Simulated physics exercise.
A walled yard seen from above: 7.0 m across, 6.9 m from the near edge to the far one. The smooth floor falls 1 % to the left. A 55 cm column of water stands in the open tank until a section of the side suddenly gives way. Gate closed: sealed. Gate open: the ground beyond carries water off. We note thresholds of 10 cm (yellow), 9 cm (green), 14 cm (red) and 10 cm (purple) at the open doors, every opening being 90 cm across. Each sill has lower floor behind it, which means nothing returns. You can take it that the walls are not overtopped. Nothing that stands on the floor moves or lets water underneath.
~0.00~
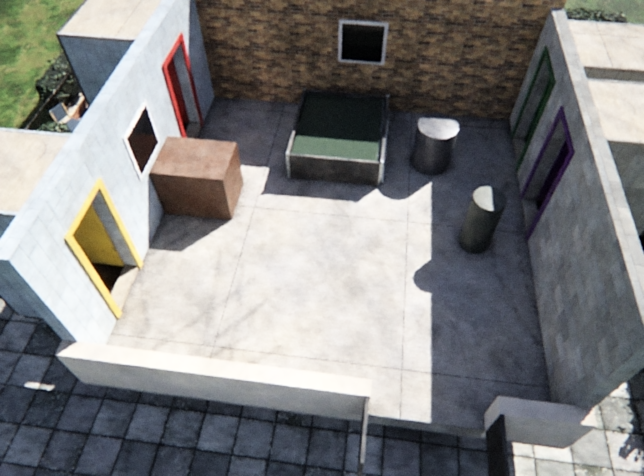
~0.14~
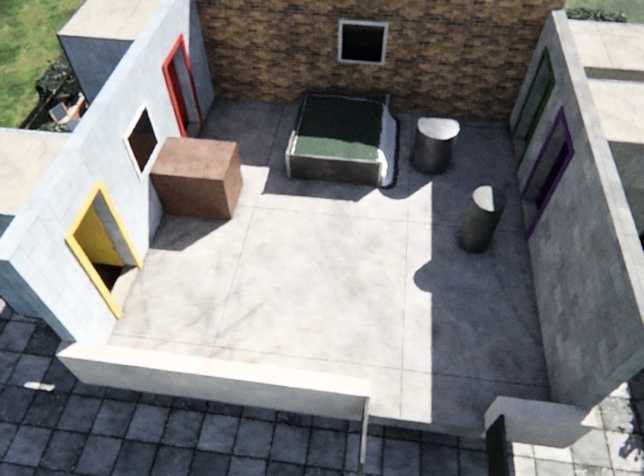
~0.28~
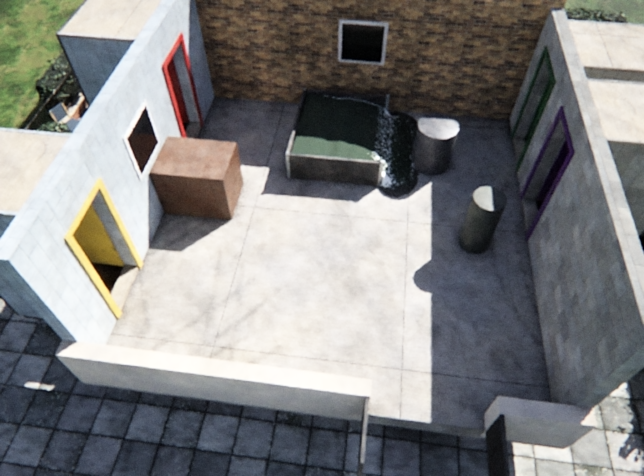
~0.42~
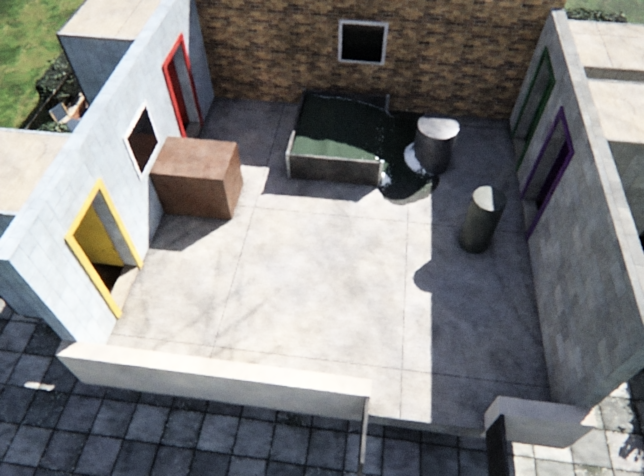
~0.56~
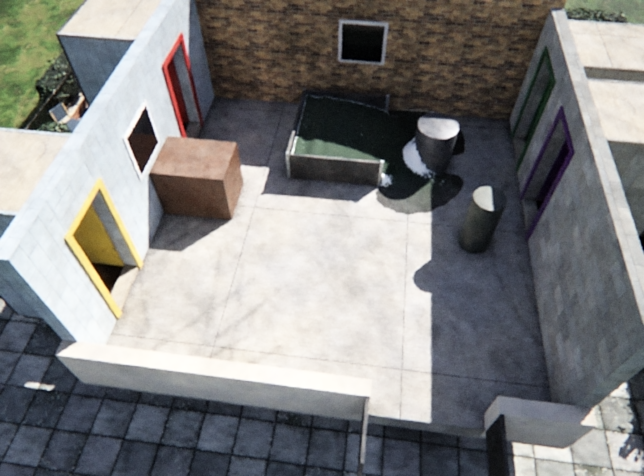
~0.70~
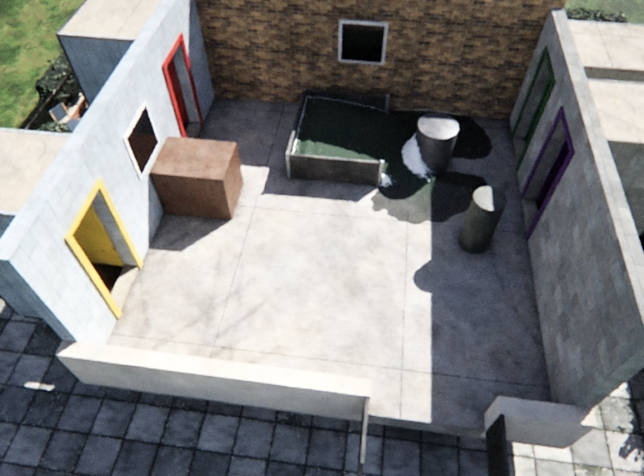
The clip opens on a walled yard seen from above, with dark water standing in an open tank against the brick back wall. Water pours out at the tank's right side, reaches the nearby metal drum and wraps around it, then spreads in a dark sheet across the floor toward the right.
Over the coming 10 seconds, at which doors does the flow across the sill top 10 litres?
Door by door: The yellow door falls short, the green door tops it, the red door falls short, the purple door tops it.
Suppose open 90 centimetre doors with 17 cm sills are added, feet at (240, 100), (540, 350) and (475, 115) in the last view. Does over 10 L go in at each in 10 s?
Less, less, more.
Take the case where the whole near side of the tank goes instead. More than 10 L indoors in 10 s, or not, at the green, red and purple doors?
Then it goes green fine, red fine, purple fine.
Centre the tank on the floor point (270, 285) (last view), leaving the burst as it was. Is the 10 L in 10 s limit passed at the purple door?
After that, the purple door ends up inside the limit.
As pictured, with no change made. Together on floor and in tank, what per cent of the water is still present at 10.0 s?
Remaining: Roughly 78 %.
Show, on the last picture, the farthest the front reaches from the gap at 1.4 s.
About pixel (522, 237).
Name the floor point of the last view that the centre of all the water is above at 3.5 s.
Centre: Approx. (420, 175) px.
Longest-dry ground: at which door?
The yellow door is last.
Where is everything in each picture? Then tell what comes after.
Still water, 55 cm deep, in the open tank at (340, 127), in the first frame.
Water pours out at (382, 143) and has run 1.1 m, to (389, 118); typically 7 cm deep outside, 55 cm at the open tank's back, in the second frame.
Water pours out at (382, 145) and has run 1.3 m, to (407, 118); typically 11 cm deep outside, 55 cm at the open tank's back, in the third frame.
Water pours out at (381, 145) and has run 1.6 m, to (418, 113); typically 10 cm deep outside, 55 cm at the open tank's back, in the fourth frame.
Water pours out at (381, 145) and has run 1.9 m, to a hidden place; typically 7 cm deep outside, 51 cm at the open tank's back, in the fifth frame.
The front is at (483, 135), 2.3 m from the gap at (381, 146); 4.8 m2 of floor is under water; 46 cm left at the back of the open tank, in the sixth frame.
After 1.4 s water covers 20 % of the floor and is deepest (46 cm) near (505, 120); yellow door not reached, green door 14 cm at the sill, 14 L in, red door not reached, purple door 14 cm at the sill, 0 L in.
After 2.2 s water covers 30 % of the floor and is deepest (37 cm) near (507, 130); yellow door not reached, green door 21 cm at the sill, 45 L in, red door not reached, purple door 17 cm at the sill, 12 L in.
After 3.5 s water covers 45 % of the floor and is deepest (24 cm) near (482, 226); yellow door not reached, green door 16 cm at the sill, 106 L in, red door not reached, purple door 13 cm at the sill, 42 L in.
After 6.0 s water covers 60 % of the floor and is deepest (12 cm) near (373, 411); yellow door not reached, green door 7 cm at the sill, 126 L in, red door 1 cm at the sill, 0 L in, purple door 8 cm at the sill, 46 L in.
After 10.0 s water covers 80 % of the floor and is deepest (11 cm) near (99, 363); yellow door 9 cm at the sill, 0 L in, green door 4 cm at the sill, 126 L in, red door 3 cm at the sill, 0 L in, purple door 5 cm at the sill, 46 L in.
